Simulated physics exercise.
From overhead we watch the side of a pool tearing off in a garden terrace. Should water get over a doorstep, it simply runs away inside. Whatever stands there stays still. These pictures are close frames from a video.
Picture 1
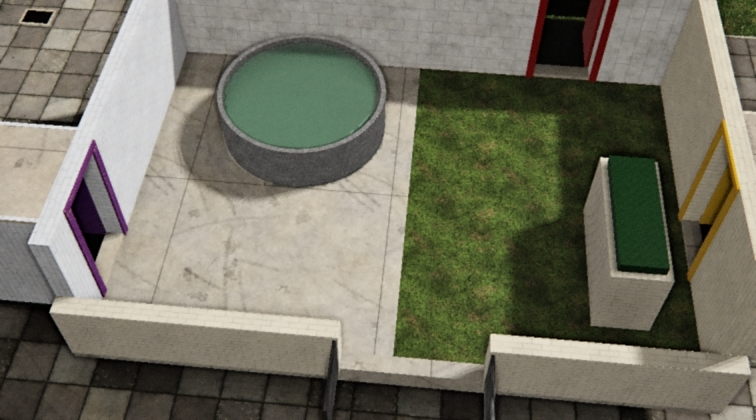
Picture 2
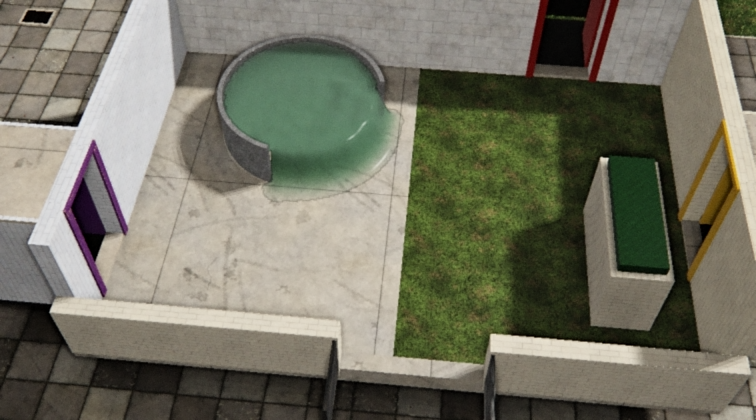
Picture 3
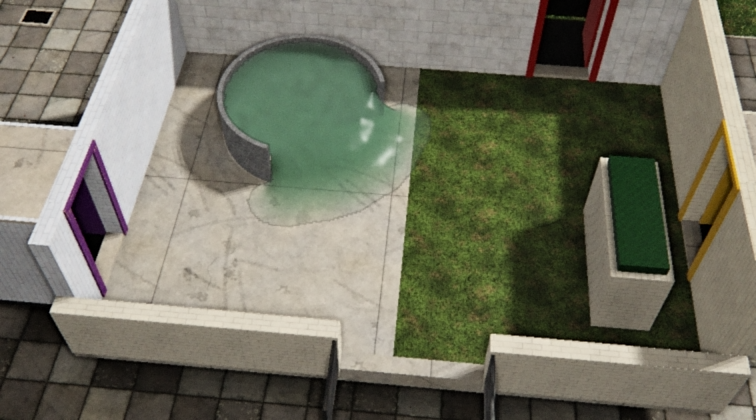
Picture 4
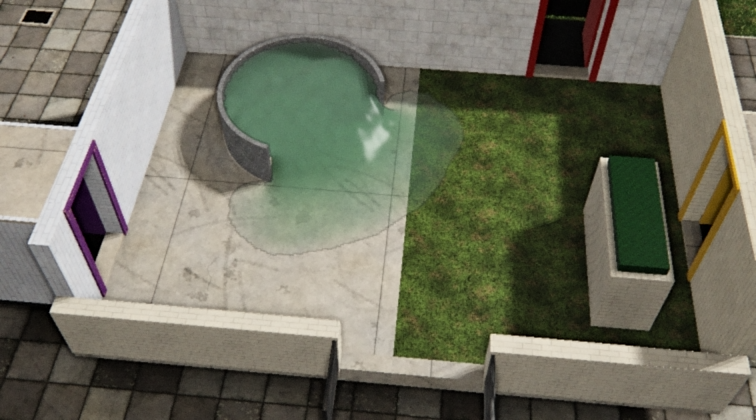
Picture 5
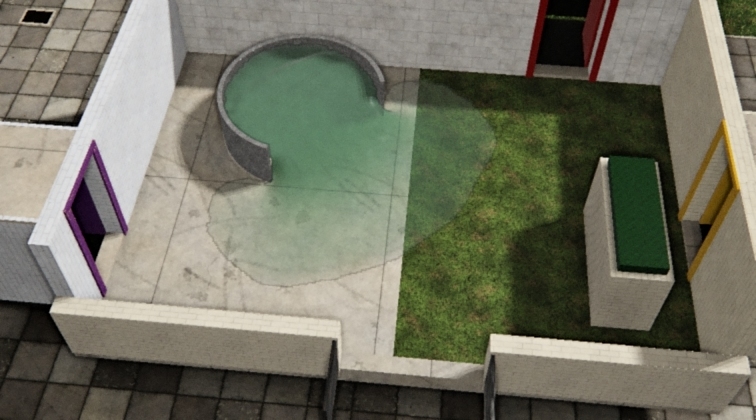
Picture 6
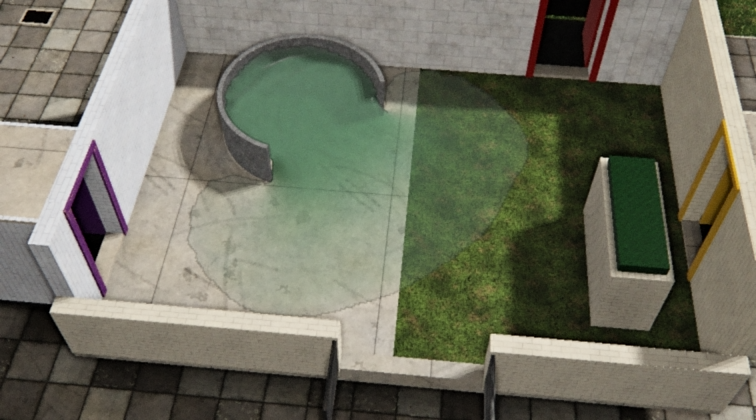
A round grey pool of green water loses the lower right part of its wall in a walled terrace, seen from a fixed, high overhead view. Pale paving lies left by a purple doorway, with grass, a green-topped white block, and red and yellow doorways toward the right. Water pours through the gap, spreading in a widening, thinning sheet across the paving and onto the grass.
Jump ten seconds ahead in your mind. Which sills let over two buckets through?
The red door counts as not over; the yellow door counts as over; the purple door counts as not over.
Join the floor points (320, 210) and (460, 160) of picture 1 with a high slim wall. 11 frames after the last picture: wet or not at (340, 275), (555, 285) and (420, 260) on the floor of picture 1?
Lab note - point 1: Inundated; point 2: Parched; point 3: Parched.
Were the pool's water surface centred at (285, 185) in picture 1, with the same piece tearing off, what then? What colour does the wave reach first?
It's the purple door, as it turns out.
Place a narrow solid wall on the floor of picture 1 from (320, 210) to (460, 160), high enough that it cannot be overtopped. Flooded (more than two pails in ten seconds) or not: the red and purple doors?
I'd say the red door tops the limit and the purple door tops the limit.
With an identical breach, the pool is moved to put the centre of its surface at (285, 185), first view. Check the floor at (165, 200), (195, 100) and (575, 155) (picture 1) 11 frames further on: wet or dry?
Bone-dry, bone-dry, bone-dry.
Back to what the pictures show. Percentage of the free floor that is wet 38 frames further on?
Roughly 90 %.
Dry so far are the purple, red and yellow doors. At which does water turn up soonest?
From the pictures, my answer is the purple-painted one.
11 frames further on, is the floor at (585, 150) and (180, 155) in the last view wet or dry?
In order: Swamped and spared.
A moment on, water covers 50 % of the floor; the red door not reached, the yellow door not reached, the purple door not reached.
Next, water covers 60 % of the floor; the red door not reached, the yellow door not reached, the purple door wet at the sill, nothing in.
Then, water covers 75 % of the floor; the red door wet at the sill, nothing in, the yellow door wet at the sill, nothing in, the purple door wet at the sill, nothing in.
Later, water covers 90 % of the floor; the red door wet at the sill, nothing in, the yellow door over two buckets in, the purple door under two buckets in.
In the end, water covers 100 % of the floor; the red door wet at the sill, nothing in, the yellow door over two buckets in, the purple door under two buckets in.
